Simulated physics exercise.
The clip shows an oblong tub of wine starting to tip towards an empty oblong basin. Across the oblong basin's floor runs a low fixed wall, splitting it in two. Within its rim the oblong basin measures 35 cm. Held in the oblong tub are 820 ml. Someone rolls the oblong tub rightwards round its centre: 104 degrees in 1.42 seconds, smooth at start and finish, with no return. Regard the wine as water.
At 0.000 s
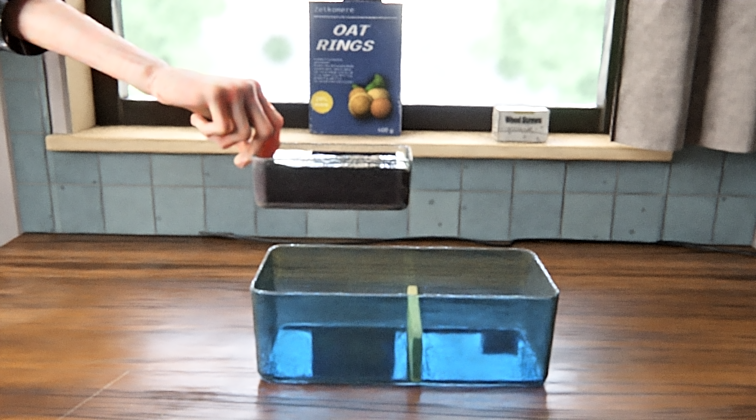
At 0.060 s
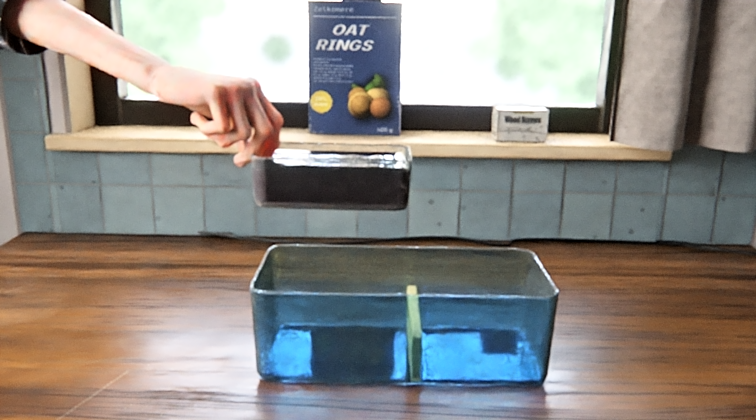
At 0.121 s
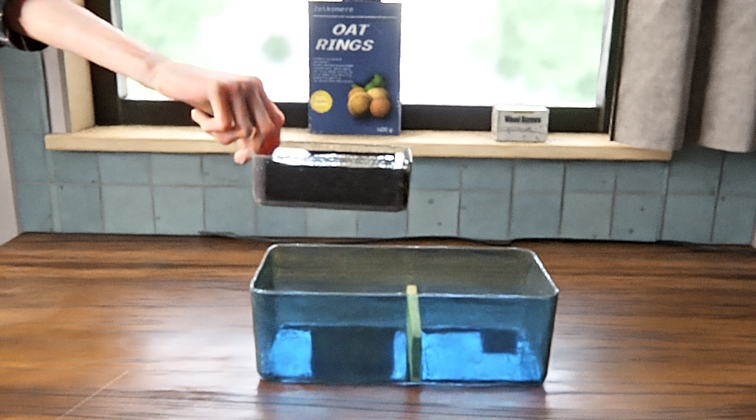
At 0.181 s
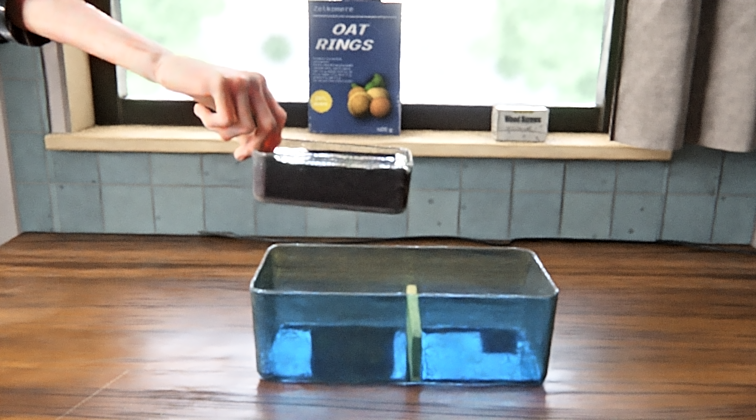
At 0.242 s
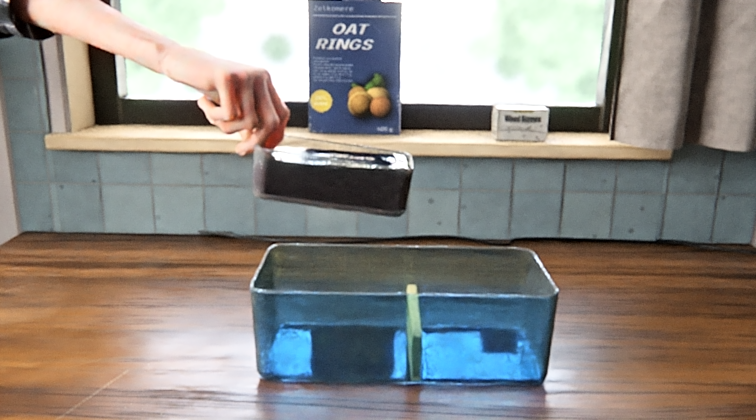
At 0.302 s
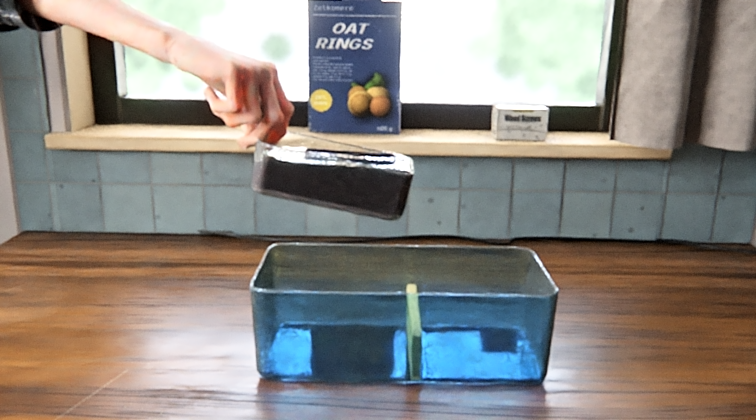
A hand held a clear oblong tub of dark liquid above a larger bluish basin with an upright divider, then slowly tilted the tub a little to the right.
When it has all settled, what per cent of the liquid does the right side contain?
The right side contains about 80 per cent.
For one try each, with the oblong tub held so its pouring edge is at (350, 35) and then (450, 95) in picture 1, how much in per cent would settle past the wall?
Try 1: 55 %; try 2: 80 %.
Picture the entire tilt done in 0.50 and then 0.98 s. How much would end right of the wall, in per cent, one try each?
In order, 65 and 80 per cent.
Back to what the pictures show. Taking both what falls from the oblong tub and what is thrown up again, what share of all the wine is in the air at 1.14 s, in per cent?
3 per cent or so.
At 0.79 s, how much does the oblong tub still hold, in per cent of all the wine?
Remaining: Near 26 % of the total.
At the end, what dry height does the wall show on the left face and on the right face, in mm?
Measured: Left around 52 mm, right around 30 mm.
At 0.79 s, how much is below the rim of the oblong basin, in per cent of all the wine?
Close to 42 in a hundred.
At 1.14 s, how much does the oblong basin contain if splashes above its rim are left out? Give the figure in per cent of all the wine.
Reading: Approx. 90 %.
By 0.79 s the tilt is 61° and 25 per cent is still to pour, 1 is left of the wall and 40 right of it.
By 1.14 s the tilt is 95° and 5 per cent is still to pour, 11 is left of the wall and 80 right of it.
By 1.51 s the tilt is 104° and 0 per cent is still to pour, 18 is left of the wall and 80 right of it.
By 1.92 s the tilt is 104° and 0 per cent is still to pour, 18 is left of the wall and 80 right of it.
At rest 18 per cent lies left of the wall, 80 right of it and 2 outside.
